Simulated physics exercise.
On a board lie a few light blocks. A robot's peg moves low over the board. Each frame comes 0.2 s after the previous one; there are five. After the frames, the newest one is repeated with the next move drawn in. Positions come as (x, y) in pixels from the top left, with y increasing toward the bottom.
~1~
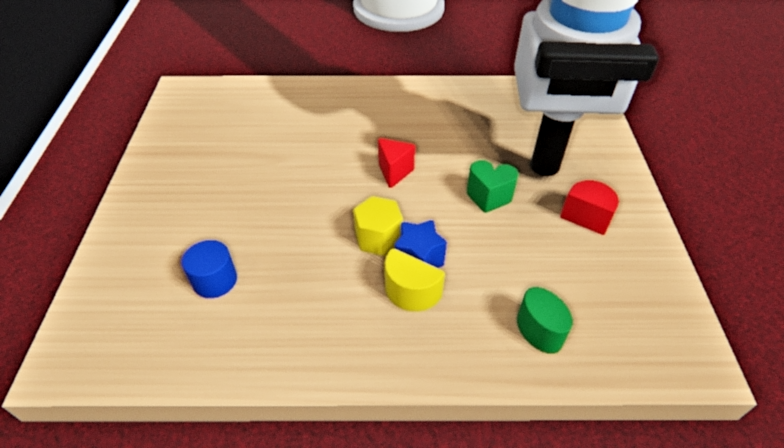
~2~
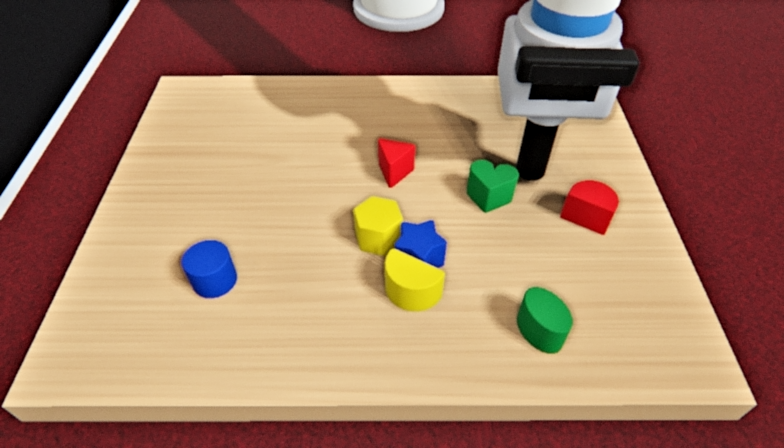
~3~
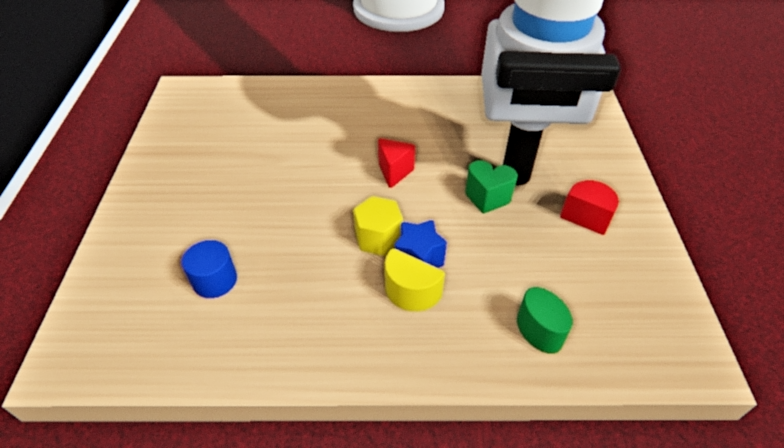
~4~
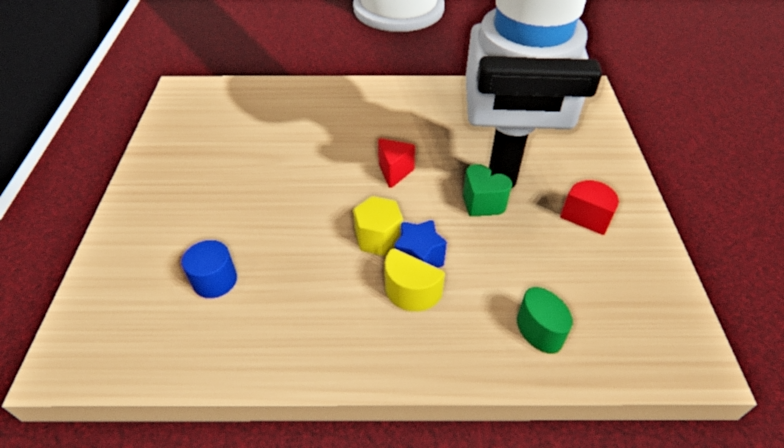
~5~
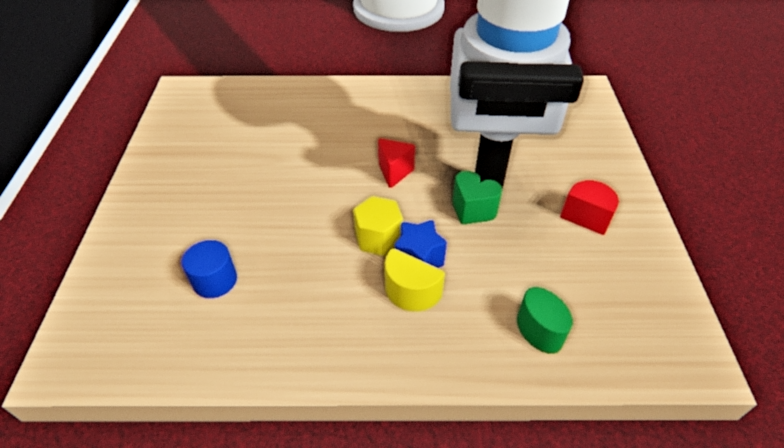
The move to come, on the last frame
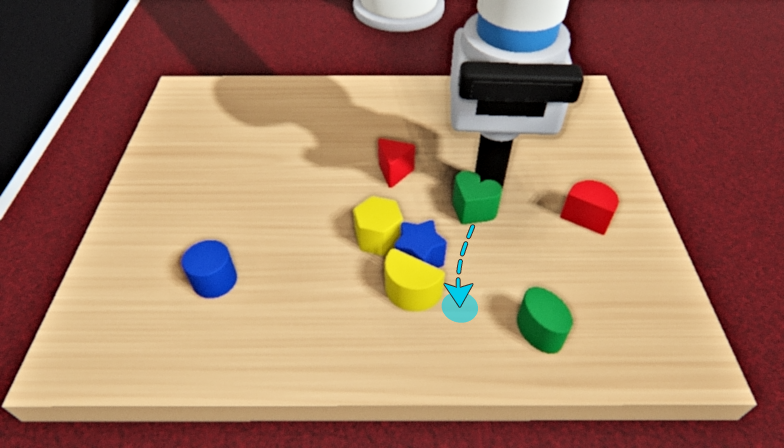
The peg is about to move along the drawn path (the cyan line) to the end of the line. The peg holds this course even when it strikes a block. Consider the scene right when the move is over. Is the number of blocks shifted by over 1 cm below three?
No, I don't think so.
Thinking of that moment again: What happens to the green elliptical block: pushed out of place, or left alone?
Once the path is done, it remains where it sat before.
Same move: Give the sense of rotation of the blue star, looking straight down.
Viewed from above, clockwise.
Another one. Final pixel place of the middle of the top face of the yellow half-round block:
Roughly at (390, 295).
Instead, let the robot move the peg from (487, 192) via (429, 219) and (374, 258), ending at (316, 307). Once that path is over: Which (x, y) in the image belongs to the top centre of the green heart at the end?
Pixel (450, 216).
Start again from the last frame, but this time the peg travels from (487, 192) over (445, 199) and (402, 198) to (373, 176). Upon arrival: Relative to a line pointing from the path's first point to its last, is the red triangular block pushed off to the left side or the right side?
Sideways, to the right.
The drawn path runs from (487, 192) over (466, 243) to (460, 307).
What follows on the original path. One third of the way, peg at (474, 219); green heart at (457, 219).
Two thirds of the way, peg at (461, 256); yellow half-round block at (397, 283), turned 30° anticlockwise; blue star at (392, 250), turned 35° clockwise; green heart at (436, 254), turned 25° clockwise.
At the end, peg at (461, 300); yellow half-round block at (388, 295); blue star at (386, 252), turned 50° clockwise; green heart at (426, 276), turned 65° clockwise; green elliptical block not moved.
